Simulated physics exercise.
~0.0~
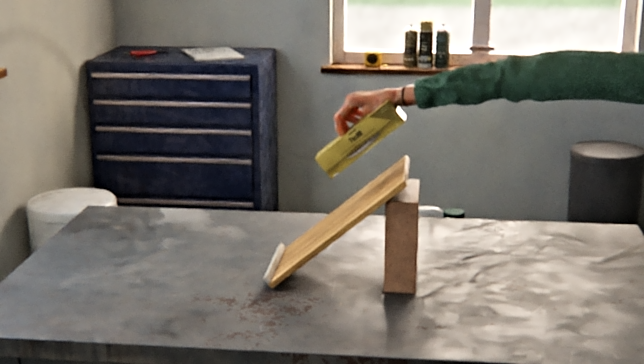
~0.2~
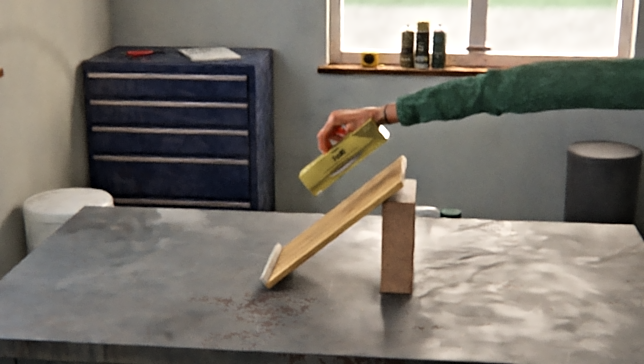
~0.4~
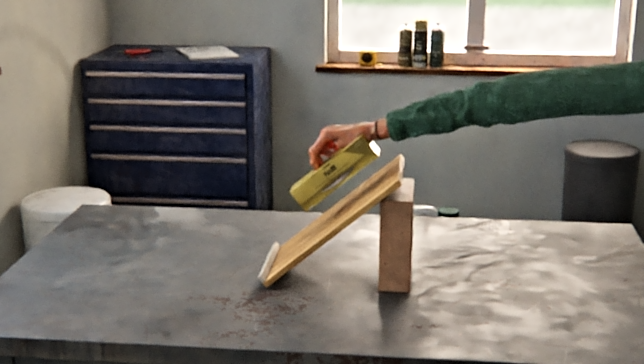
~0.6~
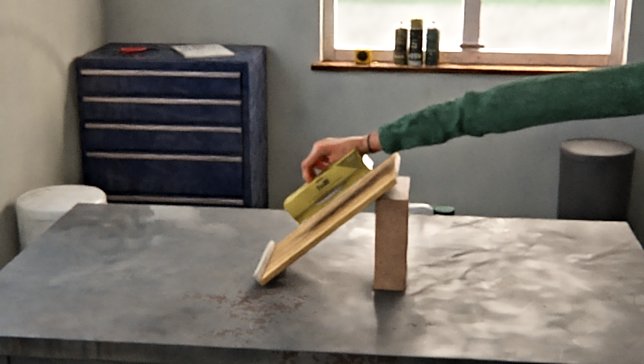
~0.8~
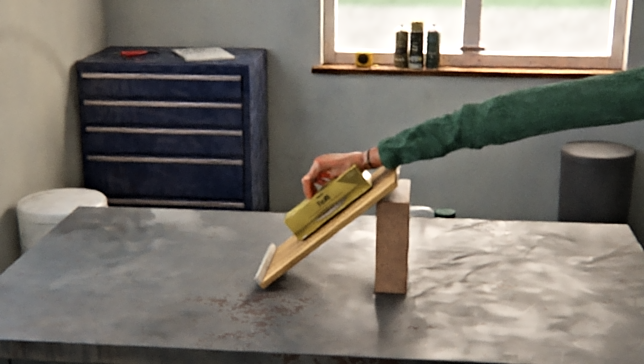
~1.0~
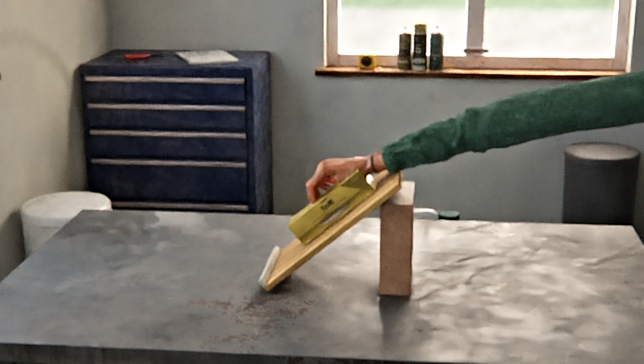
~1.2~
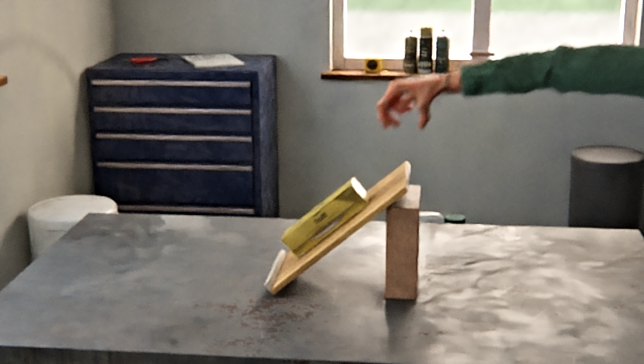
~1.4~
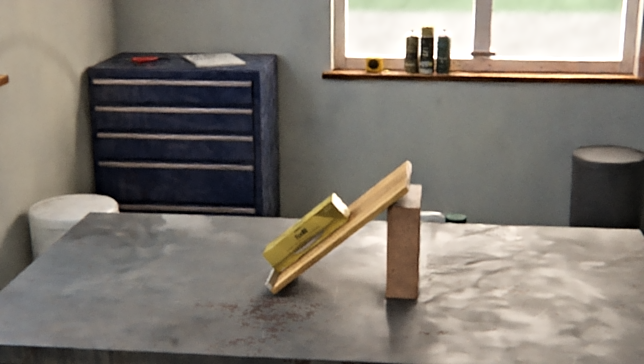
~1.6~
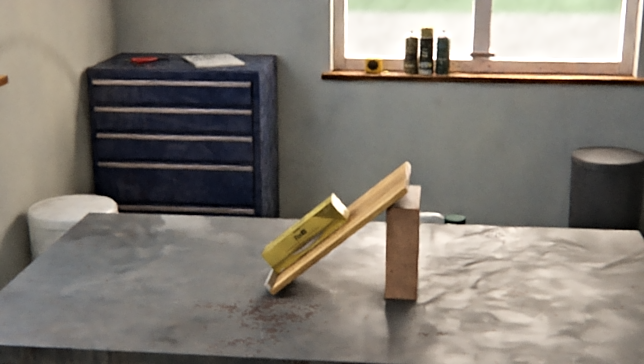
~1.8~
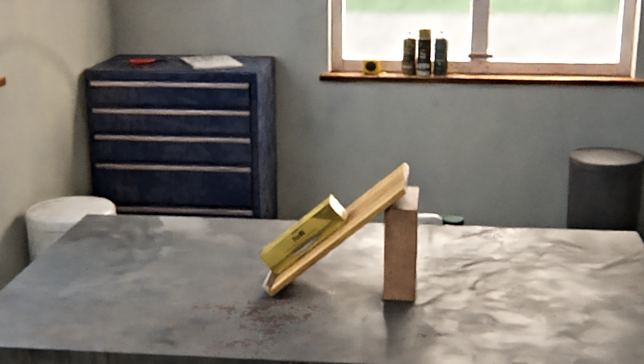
In the video, a hand in a green sleeve lowers a yellow carton onto a sloping wooden board propped on a block atop a gray table. The hand lets go and withdraws, and the carton slides a short way down and rests near the board's lower end.
